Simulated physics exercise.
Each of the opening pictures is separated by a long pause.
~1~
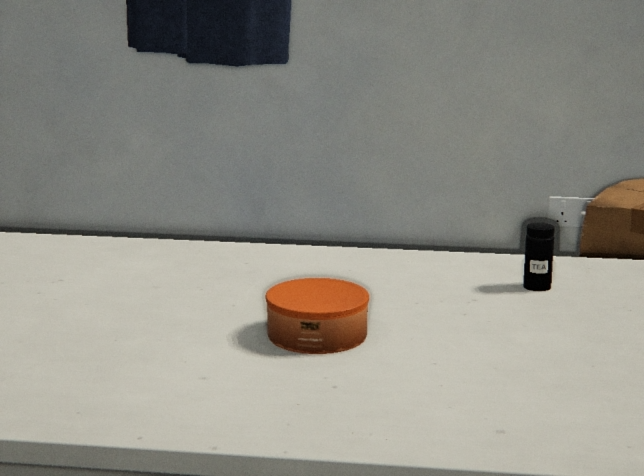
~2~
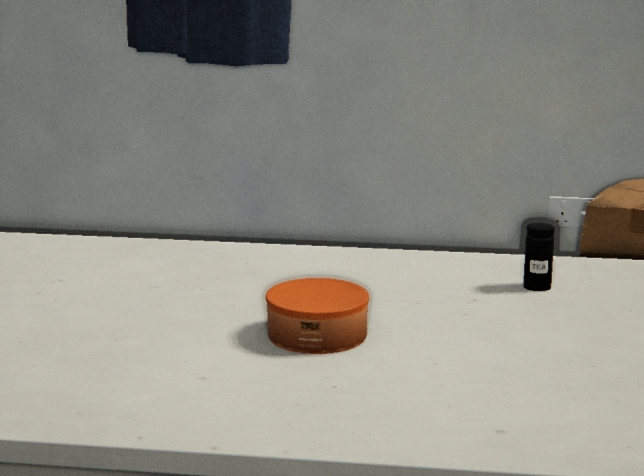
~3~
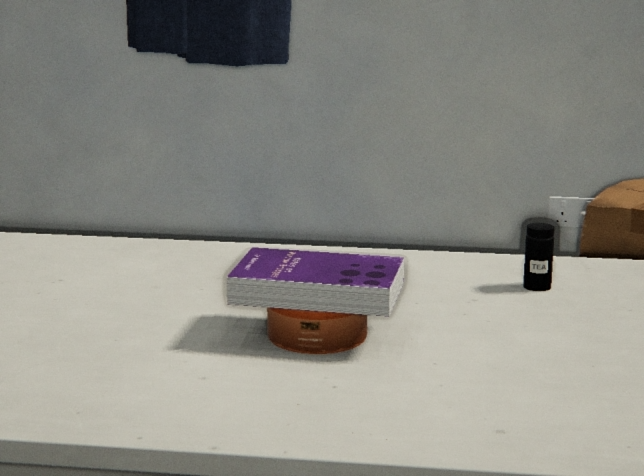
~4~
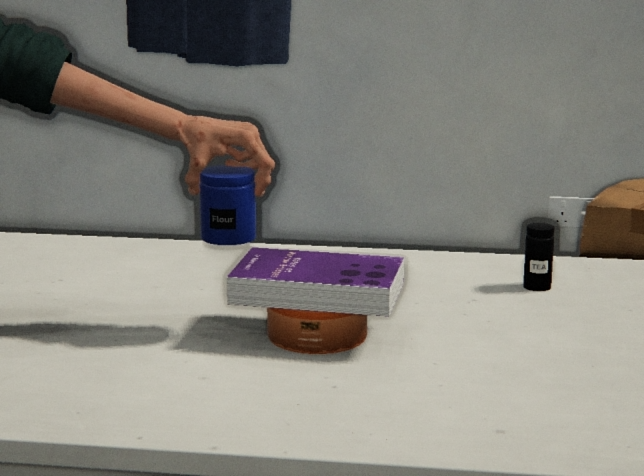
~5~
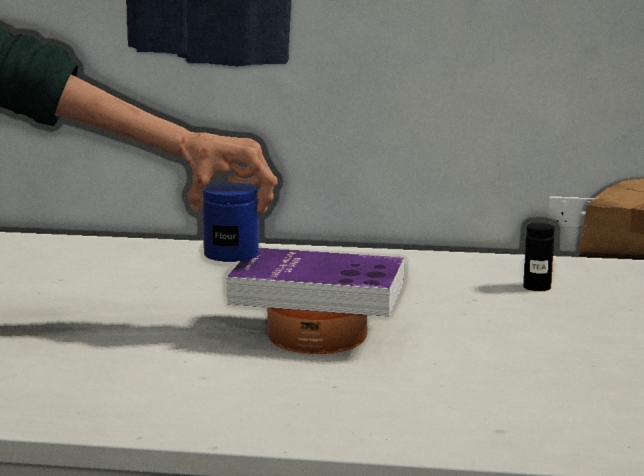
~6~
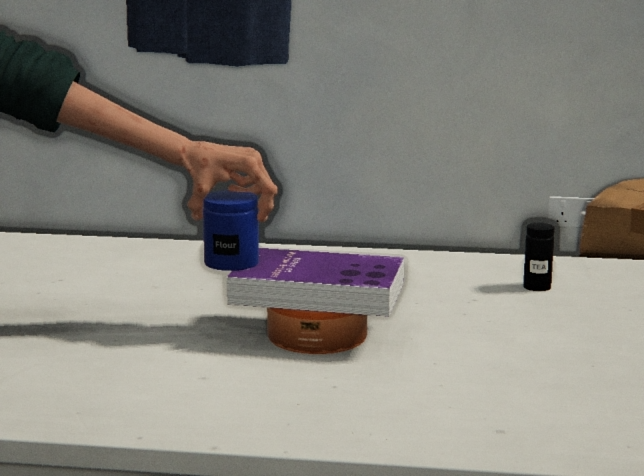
Purple book appearing on top of an orange tub, then a hand lowering a blue jar onto the book's left edge.
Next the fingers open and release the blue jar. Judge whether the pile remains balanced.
It does not remain steady.
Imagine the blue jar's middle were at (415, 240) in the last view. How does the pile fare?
Outcome: The pile is knocked down.
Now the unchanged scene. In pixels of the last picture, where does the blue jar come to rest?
Around (194, 303).
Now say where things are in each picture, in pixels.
In the first frame, the last thing is not in view yet; orange tub (317, 315).
In the second frame, the last thing is not in view yet; black shaker (539, 257).
In the third frame, the last thing is not in view yet; purple book (318, 280).
The fourth frame shows coming down; blue jar (228, 204); orange tub (317, 315).
The fifth frame shows coming down; blue jar (231, 221); black shaker (539, 257).
The sixth frame shows in place under the hand; blue jar (231, 230); purple book (318, 280).
Then, 0.40 s later than the last frame, blue jar now fallen.
Then, 0.60 s later than the last frame, nothing new.
When it is over, fallen, blue jar; the other 3 as before. End places, in pixels of the last picture, blue jar near (194, 303). The pile loses its balance.
